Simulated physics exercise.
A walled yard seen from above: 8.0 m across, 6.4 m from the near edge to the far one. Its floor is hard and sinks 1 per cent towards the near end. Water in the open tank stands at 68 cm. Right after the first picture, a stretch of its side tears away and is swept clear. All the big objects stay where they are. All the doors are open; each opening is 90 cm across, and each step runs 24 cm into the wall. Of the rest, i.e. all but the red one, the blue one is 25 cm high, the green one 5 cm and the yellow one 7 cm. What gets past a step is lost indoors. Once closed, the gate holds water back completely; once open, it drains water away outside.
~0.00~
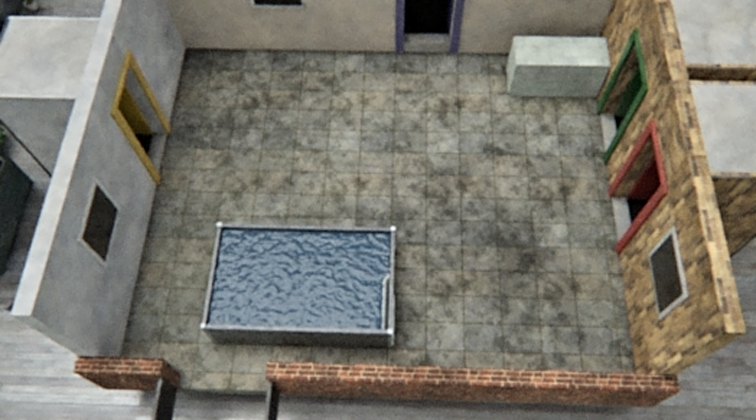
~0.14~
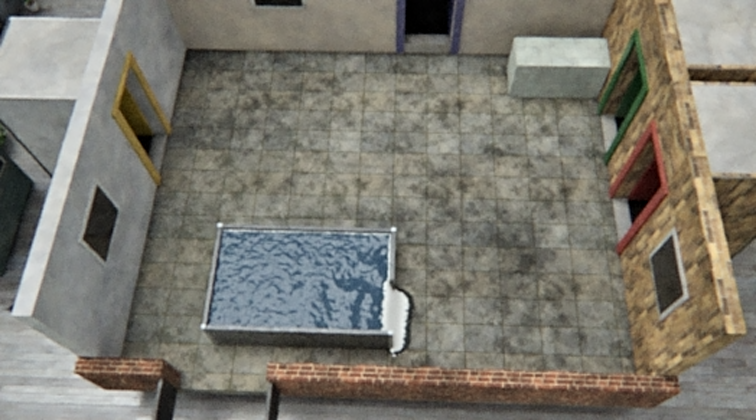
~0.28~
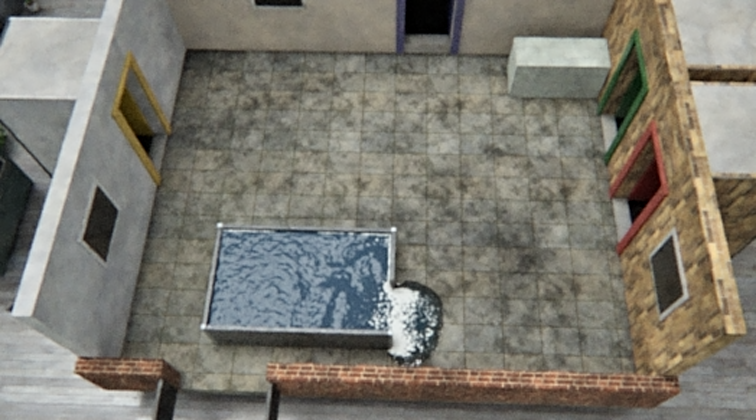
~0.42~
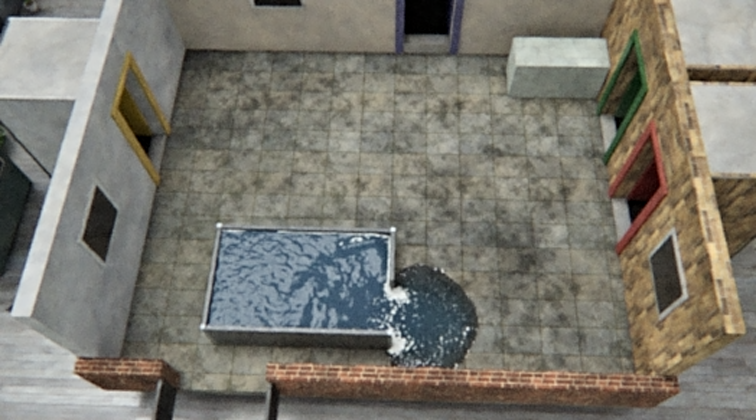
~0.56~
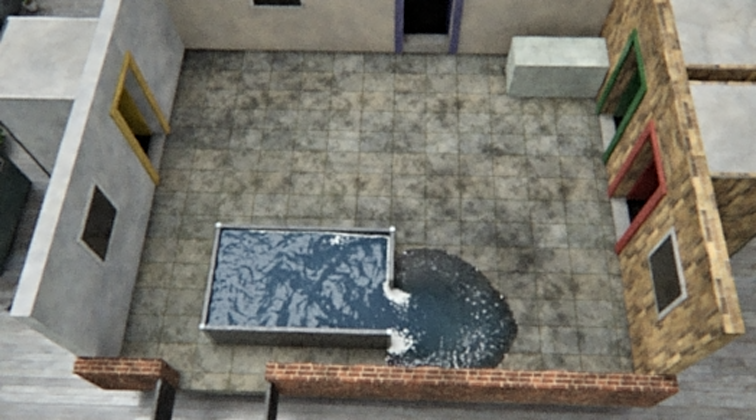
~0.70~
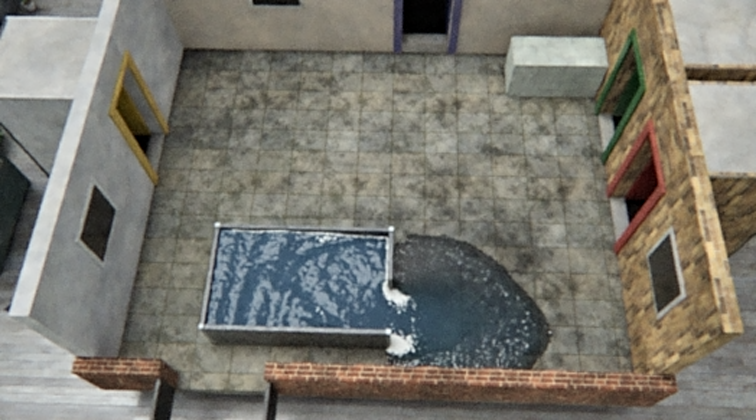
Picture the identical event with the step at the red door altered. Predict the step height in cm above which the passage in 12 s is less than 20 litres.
About 11.5 cm of height.
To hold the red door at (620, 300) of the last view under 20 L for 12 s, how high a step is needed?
Close to 24 cm at the least.
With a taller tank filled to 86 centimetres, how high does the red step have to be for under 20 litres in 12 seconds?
16 cm.
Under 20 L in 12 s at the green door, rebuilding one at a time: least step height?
At the green door you'd want roughly 13.0 cm.
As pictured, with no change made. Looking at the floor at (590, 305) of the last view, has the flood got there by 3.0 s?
At that moment it's submerged.
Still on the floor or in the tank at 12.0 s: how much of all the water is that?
Close to 90 in a hundred.
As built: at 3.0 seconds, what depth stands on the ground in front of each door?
At the blue door the depth is 0 cm, at green 4 cm, at red 15 cm and at yellow 0 cm.
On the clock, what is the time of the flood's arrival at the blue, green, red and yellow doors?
Door blue: 5.0 seconds; door green: 2.8 seconds; door red: 1.8 seconds; door yellow: 9.0 seconds.
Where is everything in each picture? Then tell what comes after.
Still water, 68 cm deep, in the open tank at (302, 278); the red door at (634, 193) is dry, in the first frame.
The gap is at (390, 316), the front 0.3 m out at (410, 305); the back of the open tank holds 68 cm, in the second frame.
Water pours out at (390, 316) and has run 0.7 m, to (436, 331); about 10 cm deep outside, 68 cm at the back, in the third frame.
The gap is at (389, 316), the front 1.3 m out at (470, 336); the back of the open tank holds 68 cm, in the fourth frame.
The front is at (511, 333), 1.9 m from the gap at (388, 316); 3.1 m2 of floor is wet, 68 cm left at the back, in the fifth frame.
The front is at (541, 345), 2.4 m from the gap at (387, 315); 4.3 m2 of floor is wet, 67 cm left at the back; the red door at (632, 193), 4.2 m from the gap, is still 2.1 m from the nearest water, in the sixth frame.
After 1.4 s water covers 20 % of the floor, deepest (38 cm) near (396, 322); it has not reached the red door.
After 3.0 s water covers 25 % of the floor, deepest (38 cm) near (629, 363); 15 cm at the red door, 27 litres in over its 6 cm step.
After 12.0 s water covers 95 % of the floor, deepest (10 cm) near (594, 188); 7 cm at the red door, 107 litres in over its 6 cm step.
At the red door as built, the water arrived by 1.9 s and peaked near 16 cm at 2.6 s.
With a step of 10 cm, 33 litres would have come in within the 12 s; with 14 cm, 8 litres. So under 20 litres takes about 11.5 cm.
